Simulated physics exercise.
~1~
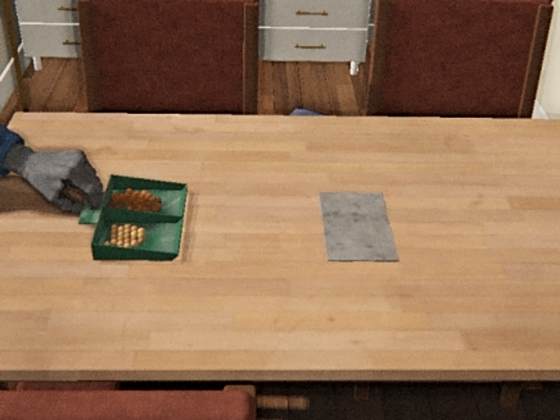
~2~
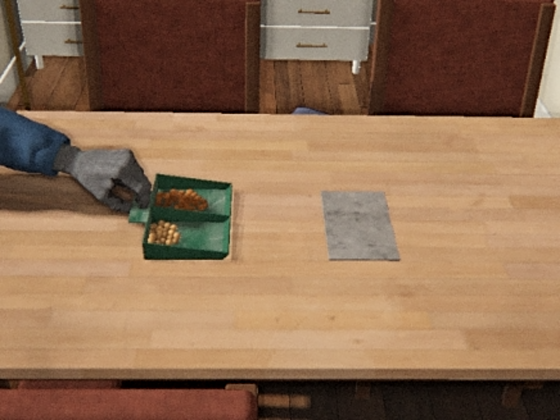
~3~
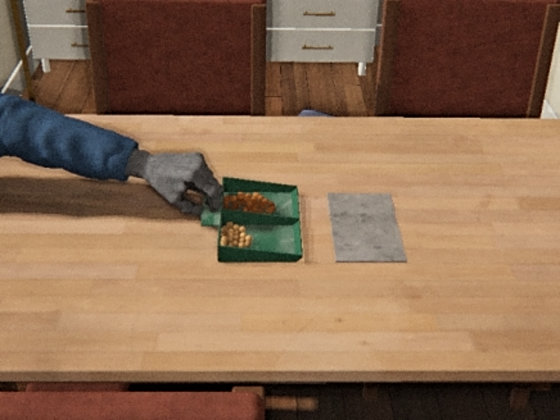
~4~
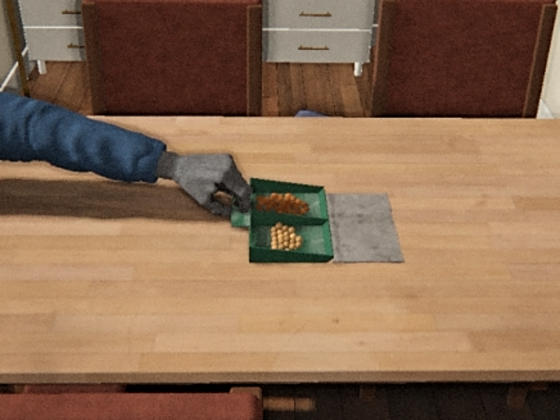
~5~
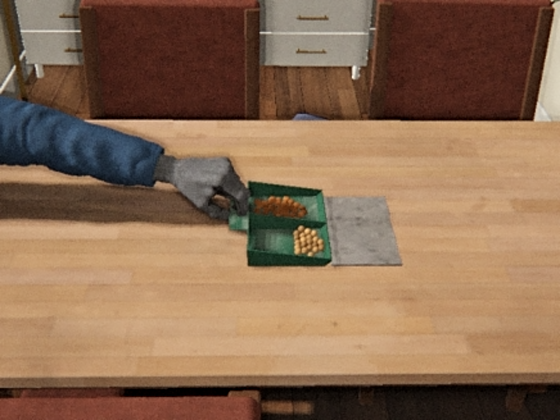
A gloved grey hand in a blue sleeve slides a green two-part tray across a pale wooden table, seen from above one side, with dark red chairs and white drawers behind. The tray holds reddish-brown bits in its farther section and a handful of small golden pieces in the nearer one. It moves right from the left side towards a flat grey slab, which stays put. The tray reaches the slab's edge and stops. The golden pieces then shift right towards the front rim, while the darker handful stays settled, and both remain inside.
